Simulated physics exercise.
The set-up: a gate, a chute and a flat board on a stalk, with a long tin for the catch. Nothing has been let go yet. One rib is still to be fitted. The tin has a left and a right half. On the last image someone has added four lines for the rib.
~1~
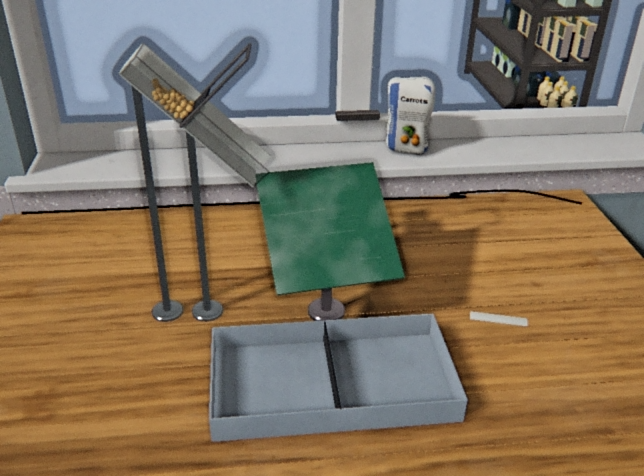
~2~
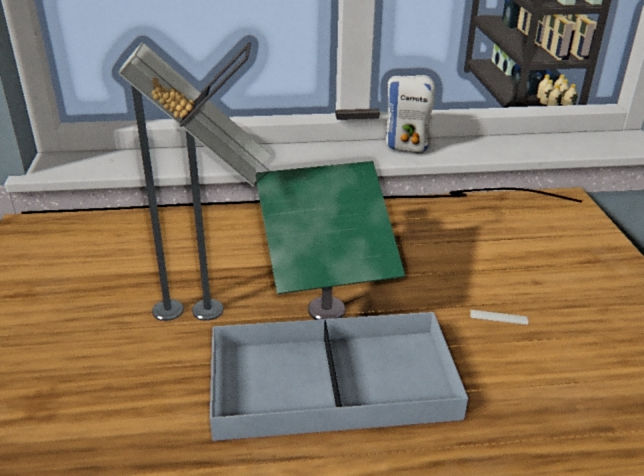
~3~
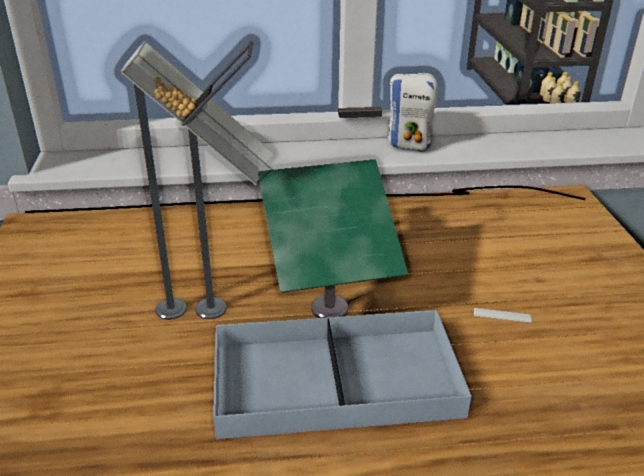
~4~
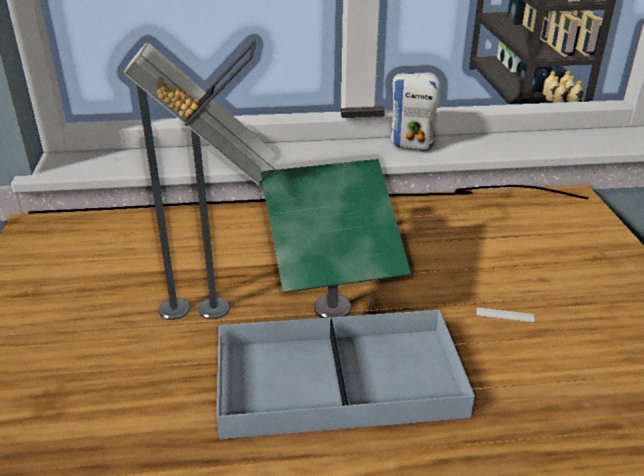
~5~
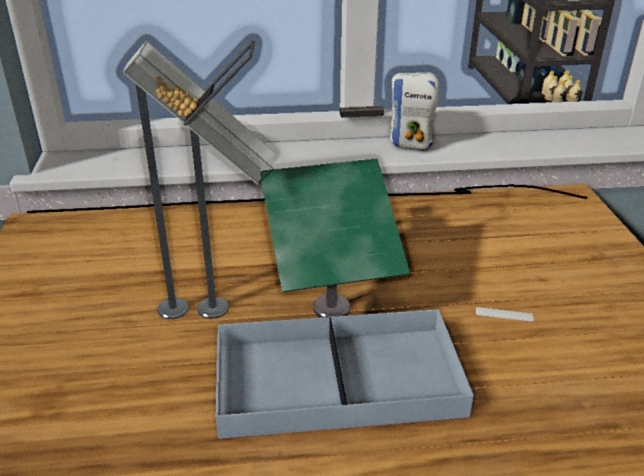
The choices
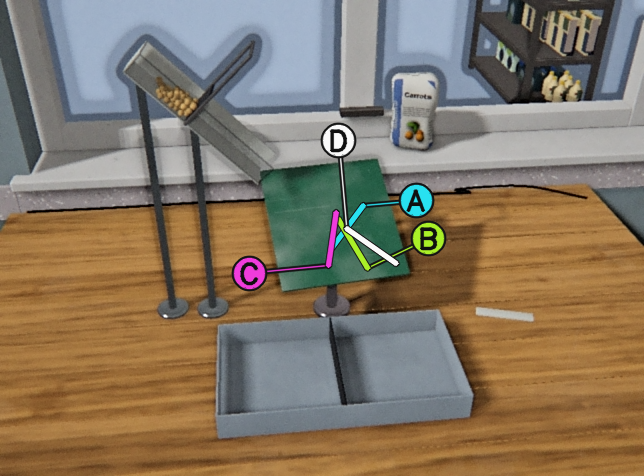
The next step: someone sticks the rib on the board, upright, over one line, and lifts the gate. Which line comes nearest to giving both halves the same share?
A is best.
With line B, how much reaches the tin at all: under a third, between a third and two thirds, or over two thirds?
It is over two thirds.
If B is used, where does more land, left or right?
The right half.
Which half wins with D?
The right half.
On the marked copy, line A from (363, 205) to (331, 247); line B from (338, 218) to (367, 268); line C from (336, 212) to (328, 265); line D from (346, 228) to (396, 263).
Choosing A, of what is caught, close to half in the left half, close to half in the right.
Choosing B, of what is caught, a small share in the left half, the bulk in the right.
Choosing C, of what is caught, the bulk in the left half, close to a quarter in the right.
Choosing D, of what is caught, a small share in the left half, the bulk in the right.
